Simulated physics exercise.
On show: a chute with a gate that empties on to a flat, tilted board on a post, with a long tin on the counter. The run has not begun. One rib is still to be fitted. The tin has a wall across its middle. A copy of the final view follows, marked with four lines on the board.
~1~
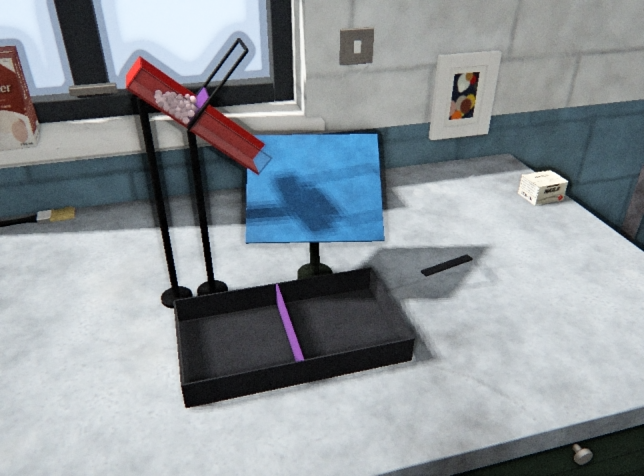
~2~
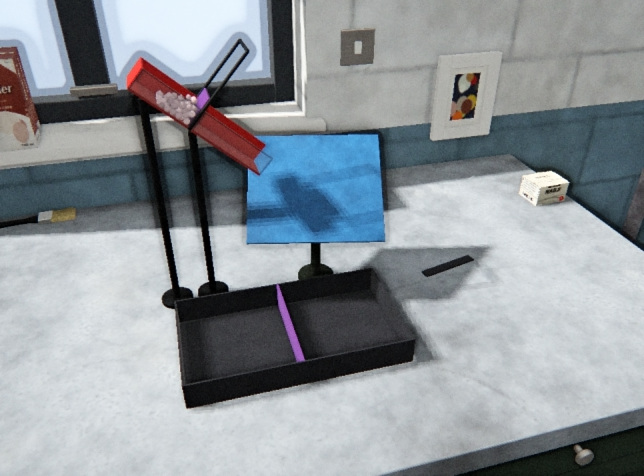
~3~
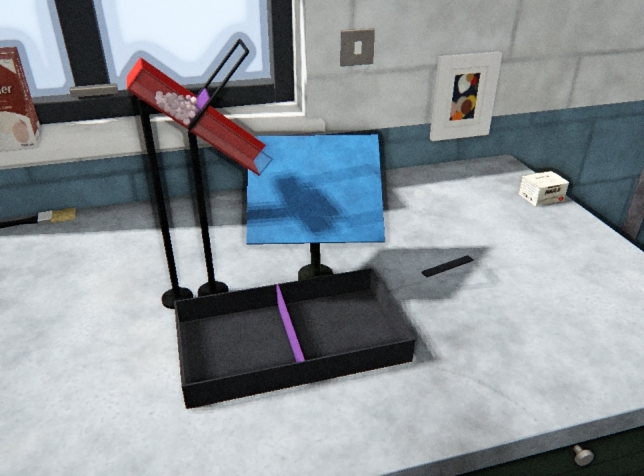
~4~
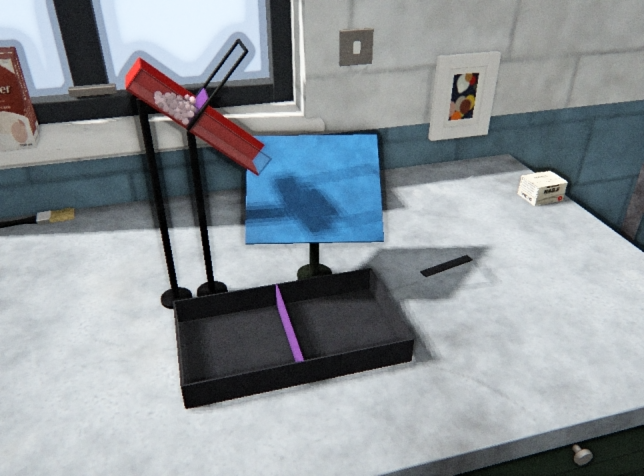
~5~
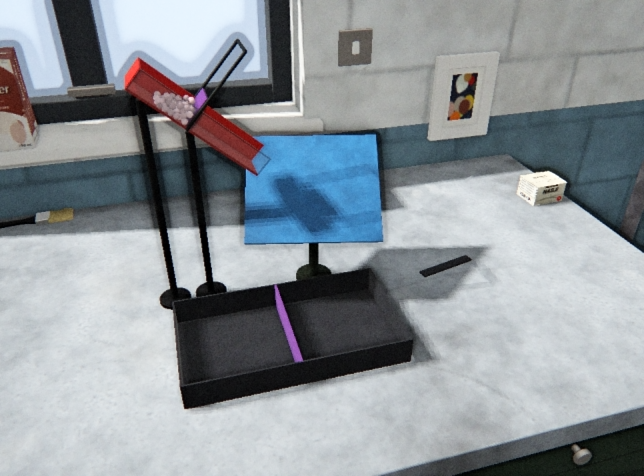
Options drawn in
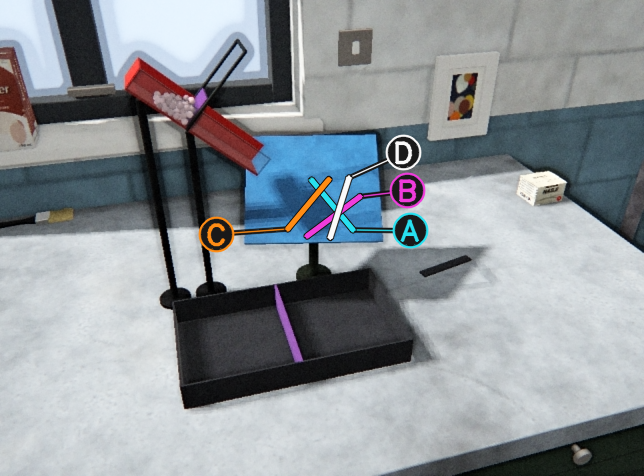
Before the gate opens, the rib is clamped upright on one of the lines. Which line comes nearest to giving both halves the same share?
Line B does it best.
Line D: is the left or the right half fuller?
The right half.
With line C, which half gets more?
The left half.
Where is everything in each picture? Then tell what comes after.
In the first frame, load behind the gate at (180, 107), sugar pearls; lip of the chute at (255, 167), sloping fairly steeply.
In the second frame, middle of the board at (315, 187), tilted fairly steeply; middle of its low edge at (316, 242); of its high edge at (314, 135).
In the third frame, front corners of the tin at (182, 386) and (415, 339); front end of its middle wall at (304, 361); gate still shut at (205, 98).
In the fourth frame, middle of the load at (180, 108); lip at (255, 168).
In the fifth frame, middle of the load at (179, 108); lip at (254, 168).
On the marked copy, line A from (311, 179) to (353, 229); line B from (360, 196) to (307, 236); line C from (328, 179) to (287, 229); line D from (349, 177) to (330, 237).
For line A, of what is caught, a small part in the left half, most in the right.
For line B, of what is caught, about half in the left half, about half in the right.
For line C, of what is caught, most in the left half, a small part in the right.
For line D, of what is caught, about a quarter in the left half, most in the right.
